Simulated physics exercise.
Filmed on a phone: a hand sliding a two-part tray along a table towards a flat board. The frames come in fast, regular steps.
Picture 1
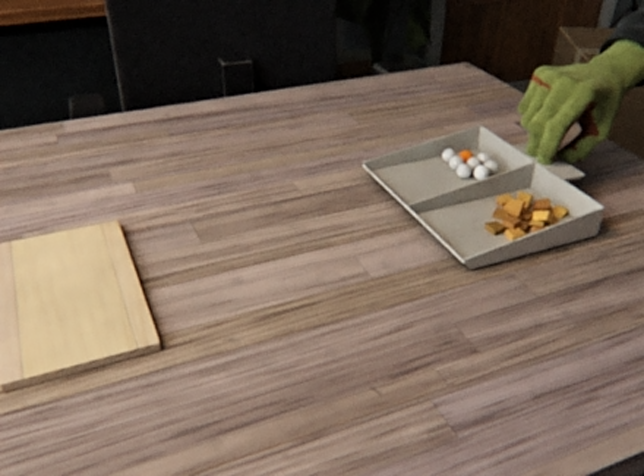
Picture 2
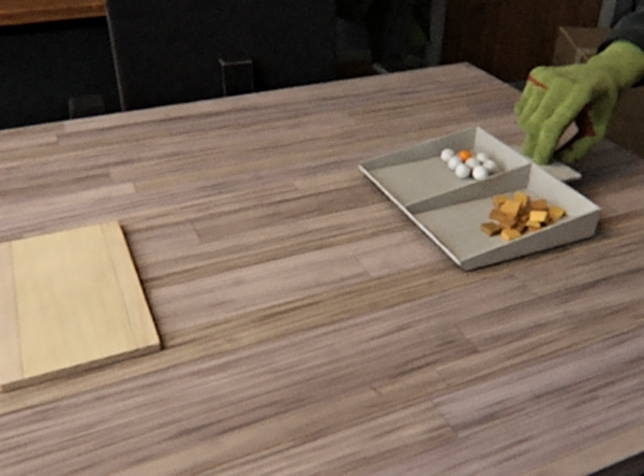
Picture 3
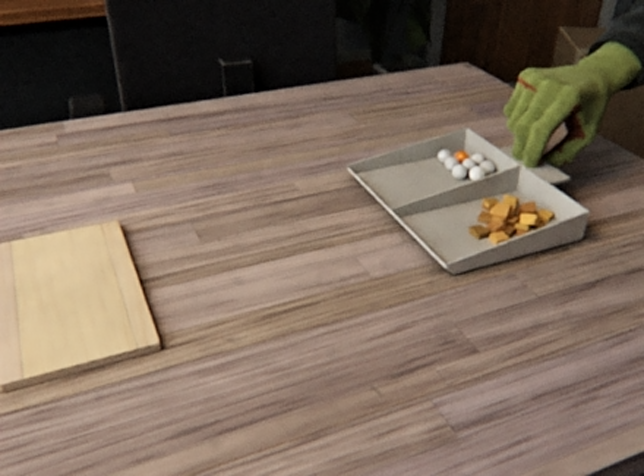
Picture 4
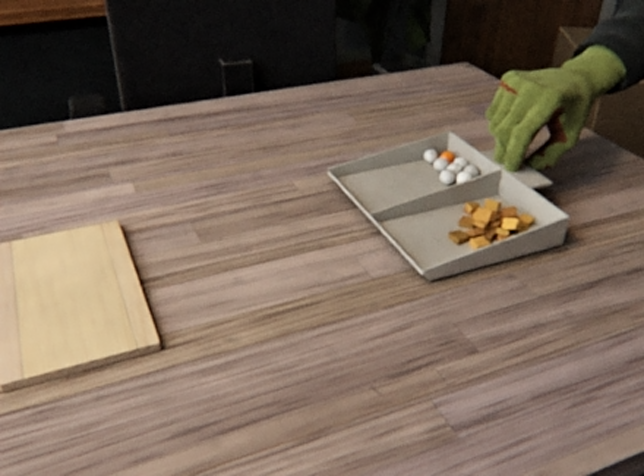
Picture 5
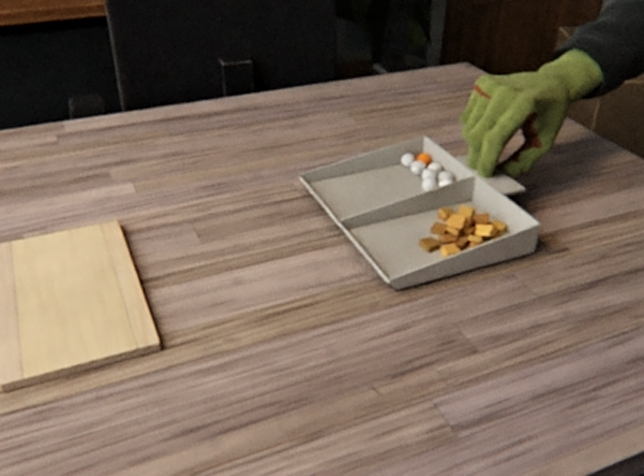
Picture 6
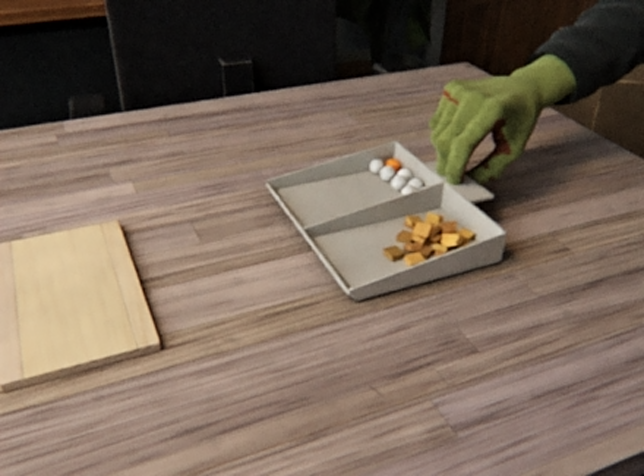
On a wood-grain table, a green-gloved hand slides a two-part tray holding small white and orange balls and a batch of orange-brown squares leftward, slowly at first and then faster, while a pale flat board lies still at left.
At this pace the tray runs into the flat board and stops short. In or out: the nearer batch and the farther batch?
In the end the nearer batch remains inside, and the farther batch loses pieces over the front.
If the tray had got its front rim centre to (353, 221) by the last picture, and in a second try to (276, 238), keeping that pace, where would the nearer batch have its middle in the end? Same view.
At about (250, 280), and at (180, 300).
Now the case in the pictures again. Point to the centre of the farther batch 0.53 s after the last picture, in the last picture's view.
Around (122, 233).
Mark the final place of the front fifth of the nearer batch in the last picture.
Around (171, 308).
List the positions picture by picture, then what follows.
In the first frame, front rim near (408, 208), at rest; flat board near (75, 323); nearer batch near (525, 216), a few cereal squares; farther batch near (474, 165), a few glass marbles.
In the second frame, front rim near (404, 209), hardly any of the way covered; farther batch near (473, 165).
In the third frame, front rim near (391, 212), a little of the way covered; nearer batch near (512, 219).
In the fourth frame, front rim near (370, 217), a little of the way covered; farther batch near (454, 171).
In the fifth frame, front rim near (339, 224), near a quarter of the way covered; nearer batch near (468, 230).
In the sixth frame, front rim near (303, 232), near half of the way covered; flat board near (75, 323); nearer batch near (434, 238); farther batch near (399, 183).
Then, 0.11 s on from there, tray still sliding, front rim near (227, 249); nearer batch all inside; farther batch all inside.
Then, 0.32 s on from there, tray stopped at the flat board; nearer batch all inside, moved towards the front rim; farther batch all inside, moved towards the front rim.
Then, 0.53 s on from there, tray stopped at the flat board; nearer batch all inside, moved towards the front rim; farther batch near half out of the tray.
In the end, tray stopped at the flat board; nearer batch all inside, moved towards the front rim; farther batch near half out of the tray.
